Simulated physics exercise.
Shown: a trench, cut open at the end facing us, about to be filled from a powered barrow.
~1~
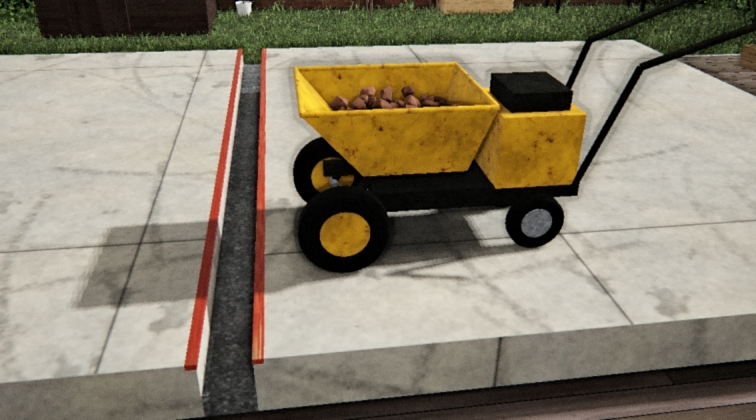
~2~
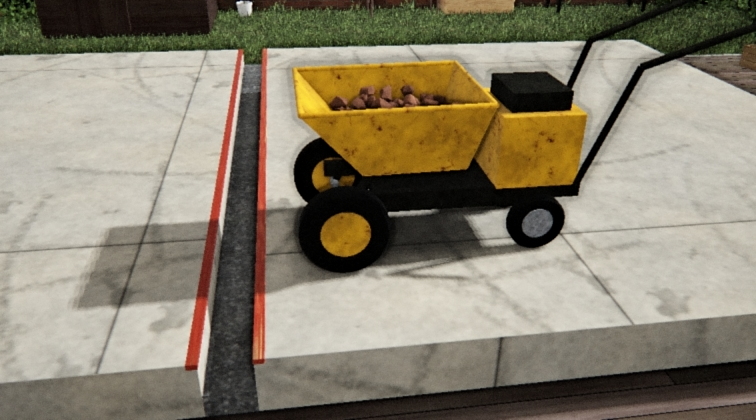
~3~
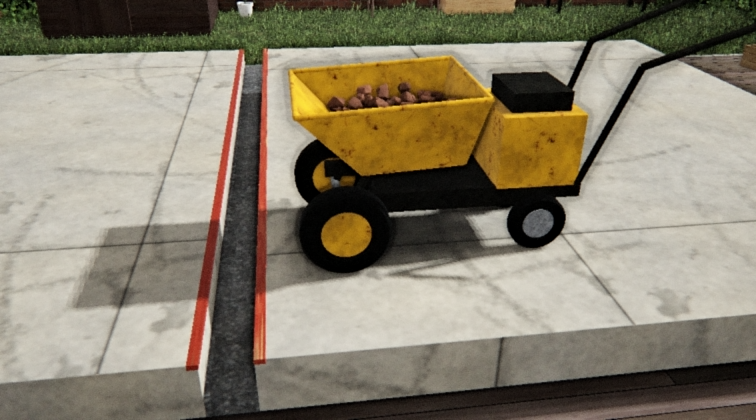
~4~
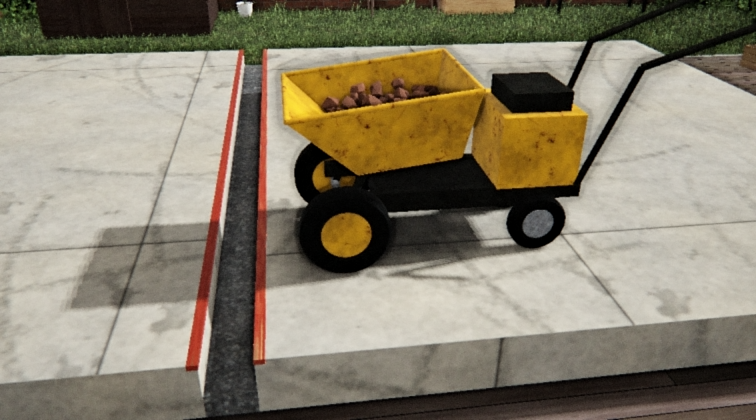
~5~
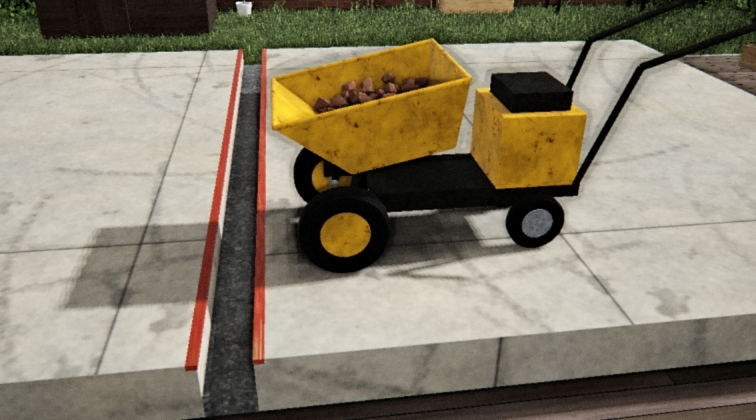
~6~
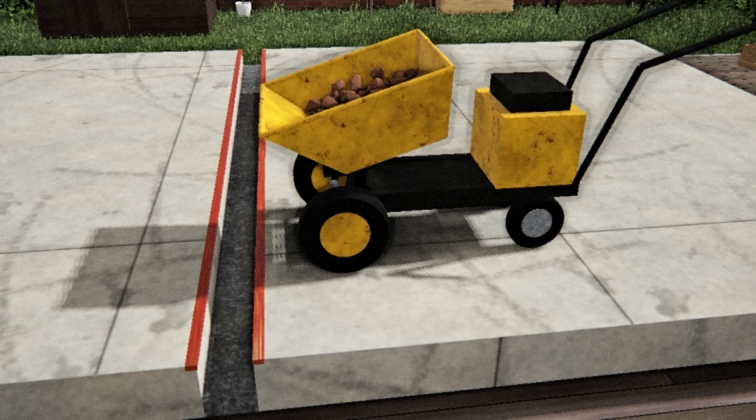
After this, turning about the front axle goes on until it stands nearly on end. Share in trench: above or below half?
The trench never gets most of the load.
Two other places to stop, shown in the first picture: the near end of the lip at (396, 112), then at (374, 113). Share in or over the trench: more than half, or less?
First attempt: Beyond half; second attempt: Beyond half.
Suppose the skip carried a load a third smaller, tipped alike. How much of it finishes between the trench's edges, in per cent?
Roughly 10 %.
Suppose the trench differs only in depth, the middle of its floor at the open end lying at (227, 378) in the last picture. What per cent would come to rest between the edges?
Around 10 percent.
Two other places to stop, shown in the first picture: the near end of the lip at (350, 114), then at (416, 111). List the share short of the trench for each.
First spot 0 per cent, second spot 50 per cent.
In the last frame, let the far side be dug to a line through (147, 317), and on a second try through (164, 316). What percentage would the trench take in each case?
In order: Near 80, then 60 percent.
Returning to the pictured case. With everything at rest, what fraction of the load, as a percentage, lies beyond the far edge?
Roughly 85 in a hundred.
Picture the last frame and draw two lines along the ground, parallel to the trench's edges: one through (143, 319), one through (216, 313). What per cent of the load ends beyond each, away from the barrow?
The first comes to 40 per cent, the second to 90 per cent.
Soon after the last picture, skip tipped steeply; all in the skip.
A little later, skip tipped right over; most in the skip; a small part beyond it.
Later still, skip tipped right over; a small part in the skip; a stray few in or heaped over the trench; most beyond it.
By the end, skip tipped right over; a stray few in the skip; a small part in or heaped over the trench; most beyond it.
